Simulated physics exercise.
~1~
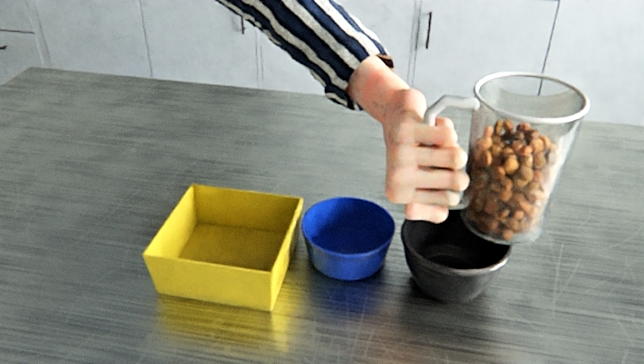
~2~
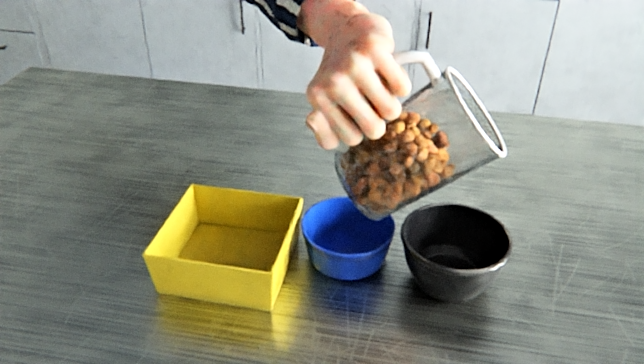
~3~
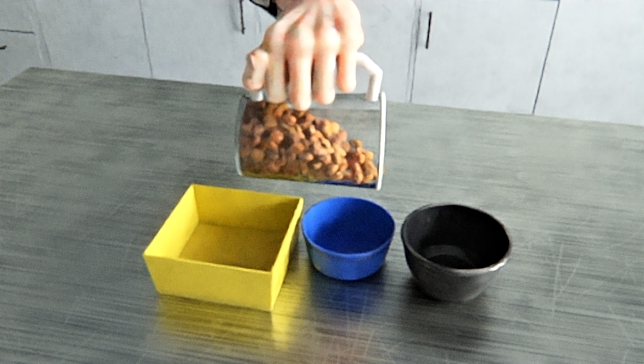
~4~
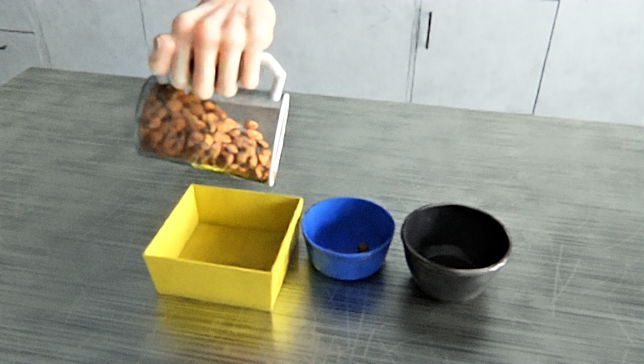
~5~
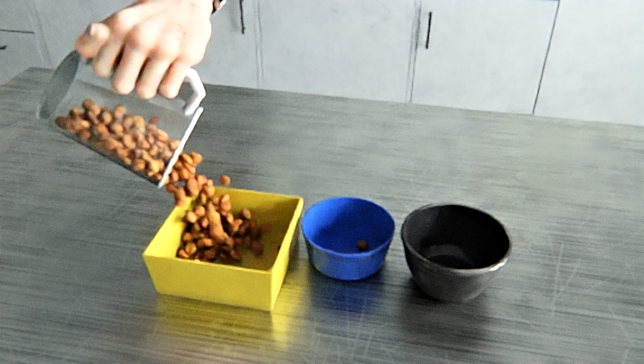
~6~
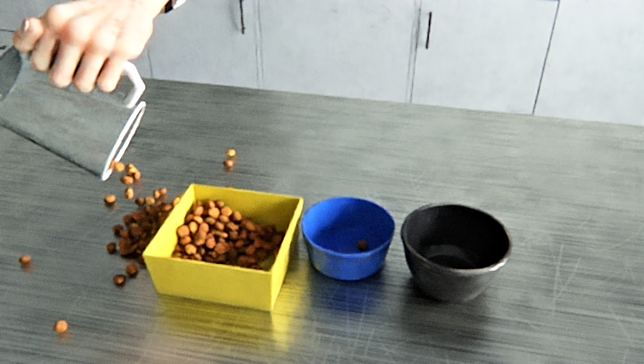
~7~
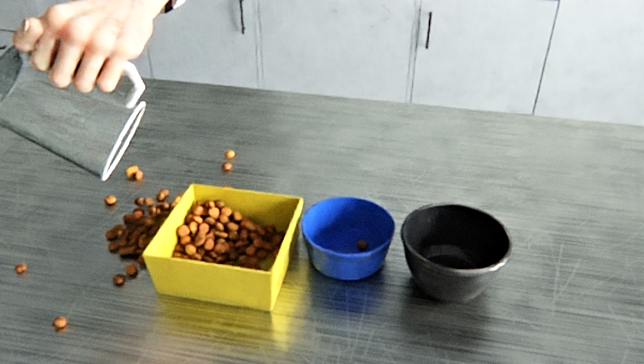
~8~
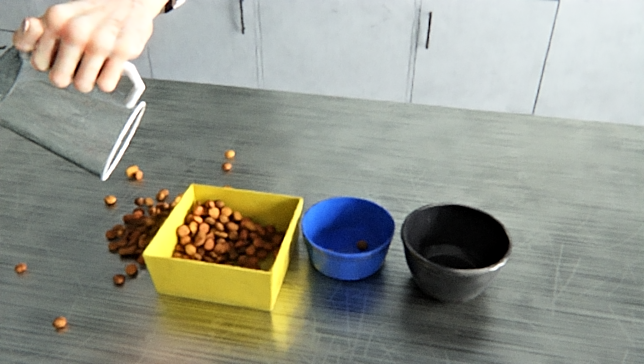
A hand in a striped sleeve holds a clear, handled pitcher of brown cat kibble above a scratched grey metal table, seen from slightly above, with pale cabinets behind. A yellow square tin, a blue dish and a black bowl stand in a row from left to right. The hand carries the pitcher leftward, tipping it onto its side, and a stray bit lands in the blue dish. Farther left, it tilts the mouth downward and kibble pours into the tin, then spills beside it. Finally, the emptied pitcher stays tilted, with kibble in the tin and scattered around its left side.
